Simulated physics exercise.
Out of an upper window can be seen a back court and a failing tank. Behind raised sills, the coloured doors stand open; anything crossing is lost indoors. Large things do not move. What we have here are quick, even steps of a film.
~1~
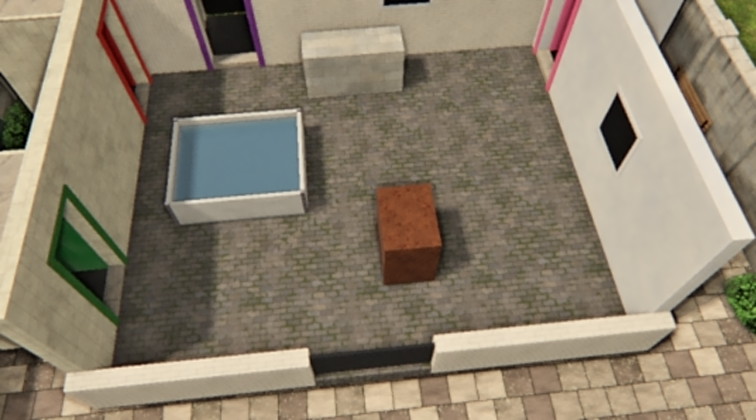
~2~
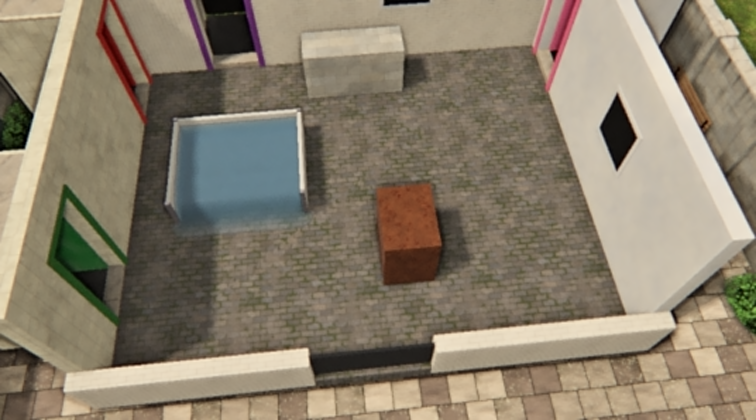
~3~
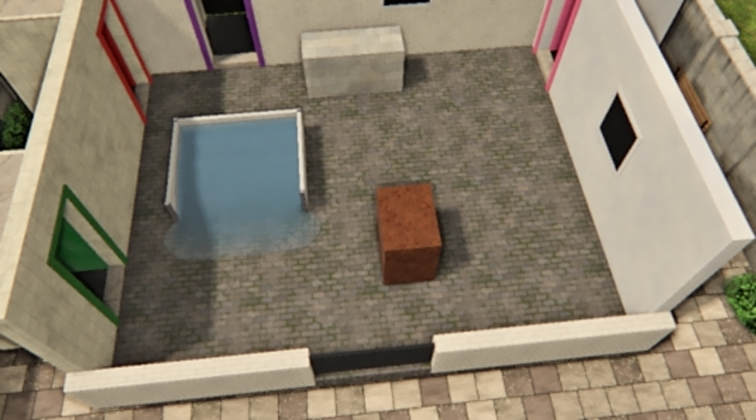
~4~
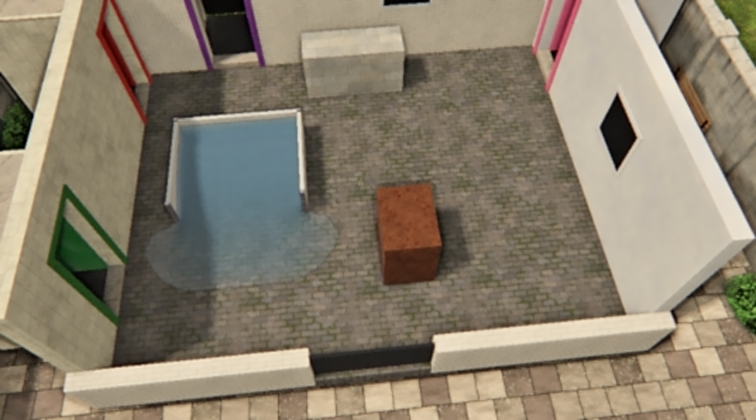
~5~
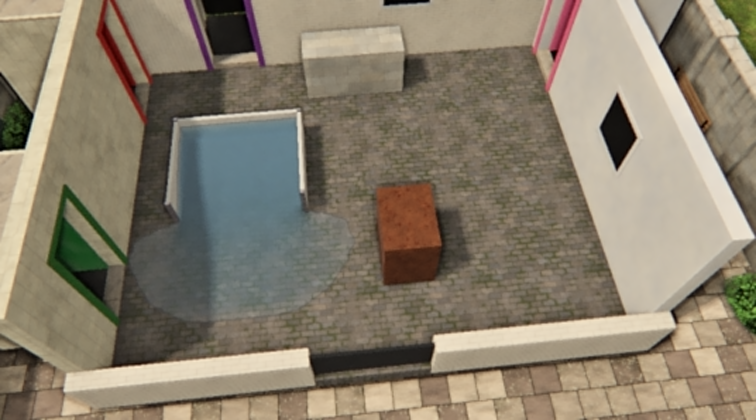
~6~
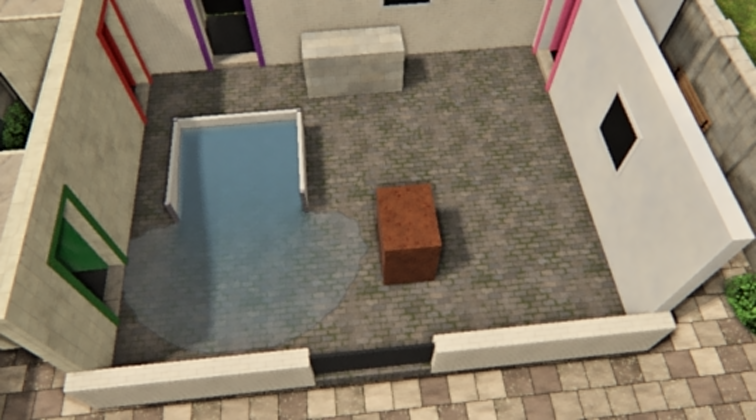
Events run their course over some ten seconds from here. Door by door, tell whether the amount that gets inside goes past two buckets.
One by one: Pink door: Not over the line on that one; green door: Over the line on that one; red door: Not over the line on that one; purple door: Not over the line on that one.
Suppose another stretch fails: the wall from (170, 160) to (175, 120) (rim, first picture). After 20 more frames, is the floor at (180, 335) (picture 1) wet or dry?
Verdict: Covered.
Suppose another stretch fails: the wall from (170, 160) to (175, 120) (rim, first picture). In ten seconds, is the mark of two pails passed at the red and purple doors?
Red door: Above the limit; purple door: Below the limit.
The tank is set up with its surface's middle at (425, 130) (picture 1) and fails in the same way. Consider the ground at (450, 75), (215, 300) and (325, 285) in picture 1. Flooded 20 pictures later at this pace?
Spared, hit, hit.
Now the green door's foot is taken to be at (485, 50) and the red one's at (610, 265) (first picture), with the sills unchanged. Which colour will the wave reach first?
That would be the red-painted one.
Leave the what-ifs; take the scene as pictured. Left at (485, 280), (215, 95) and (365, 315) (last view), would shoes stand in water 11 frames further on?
The three points read clear, clear and soaked through.
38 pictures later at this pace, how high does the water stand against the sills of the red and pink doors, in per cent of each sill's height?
Approx. 80 % followed by 0 %.
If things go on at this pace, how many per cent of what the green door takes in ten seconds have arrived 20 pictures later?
Roughly 55 percent.
A moment on, water covers 25 % of the floor; the pink door not reached, the green door wet at the sill, nothing in, the red door not reached, the purple door not reached.
Next, water covers 25 % of the floor; the pink door not reached, the green door under two buckets in, the red door not reached, the purple door not reached.
Then, water covers 40 % of the floor; the pink door not reached, the green door over two buckets in, the red door not reached, the purple door not reached.
Later, water covers 65 % of the floor; the pink door not reached, the green door over two buckets in, the red door wet at the sill, nothing in, the purple door wet at the sill, nothing in.
In the end, water covers 95 % of the floor; the pink door wet at the sill, nothing in, the green door over two buckets in, the red door under two buckets in, the purple door wet at the sill, nothing in.
